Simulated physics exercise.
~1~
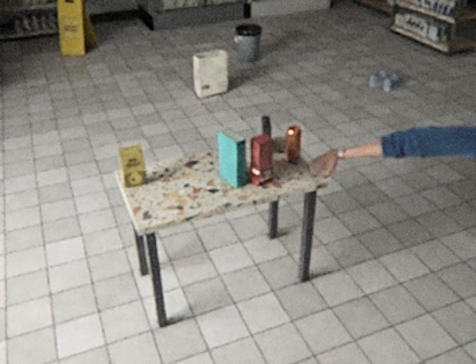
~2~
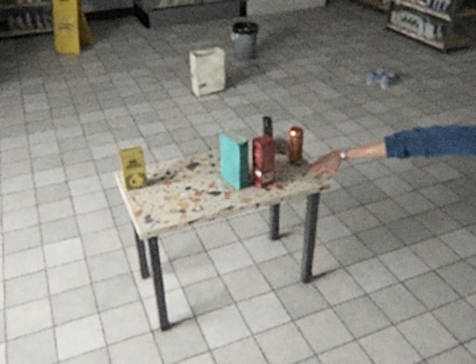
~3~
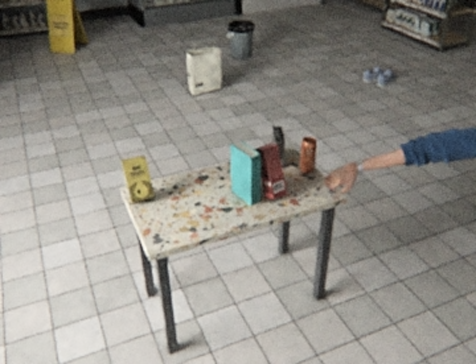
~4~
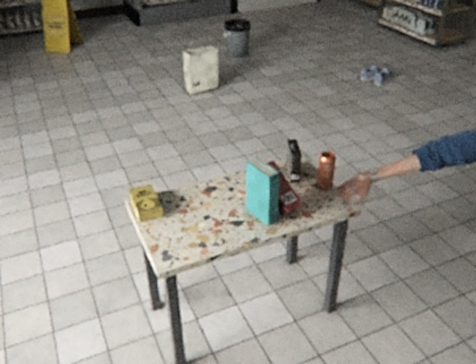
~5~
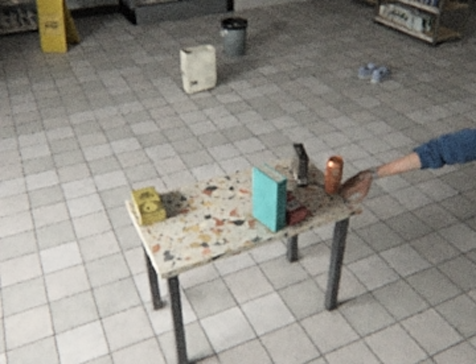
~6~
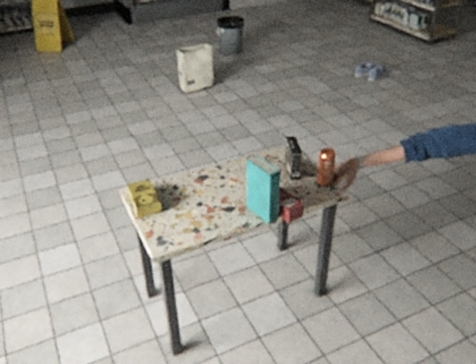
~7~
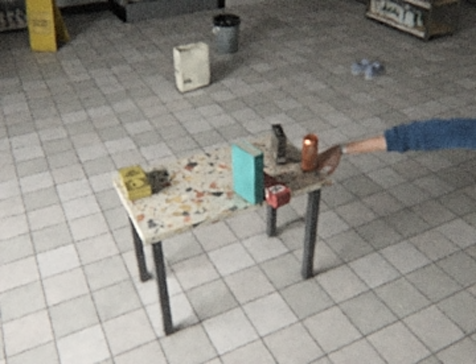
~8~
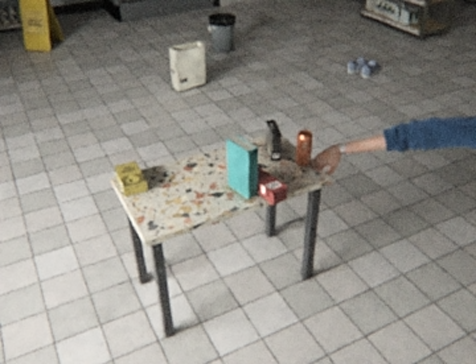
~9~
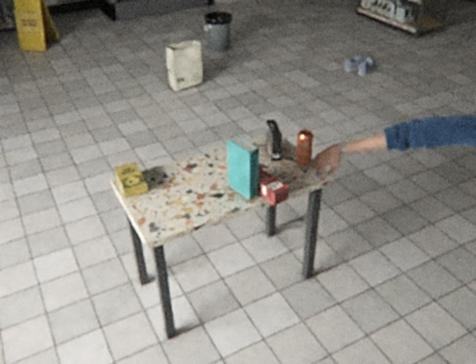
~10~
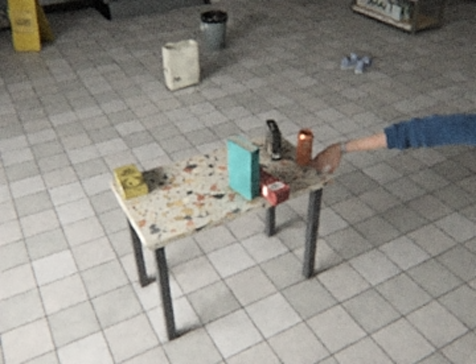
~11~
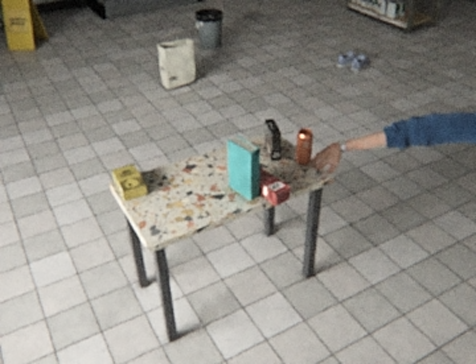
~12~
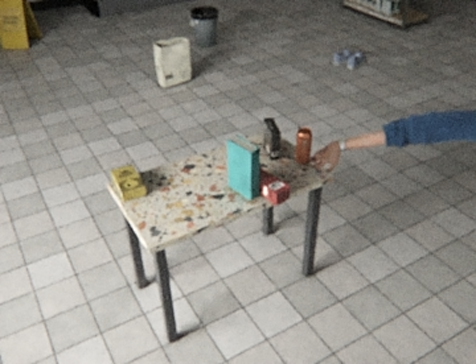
A hand pulled a small speckled table forward and to the right, tipping over the yellow packet and the red carton, then pushed it back, leaving those two lying on the tabletop while the turquoise book, black packet and orange can stayed upright.
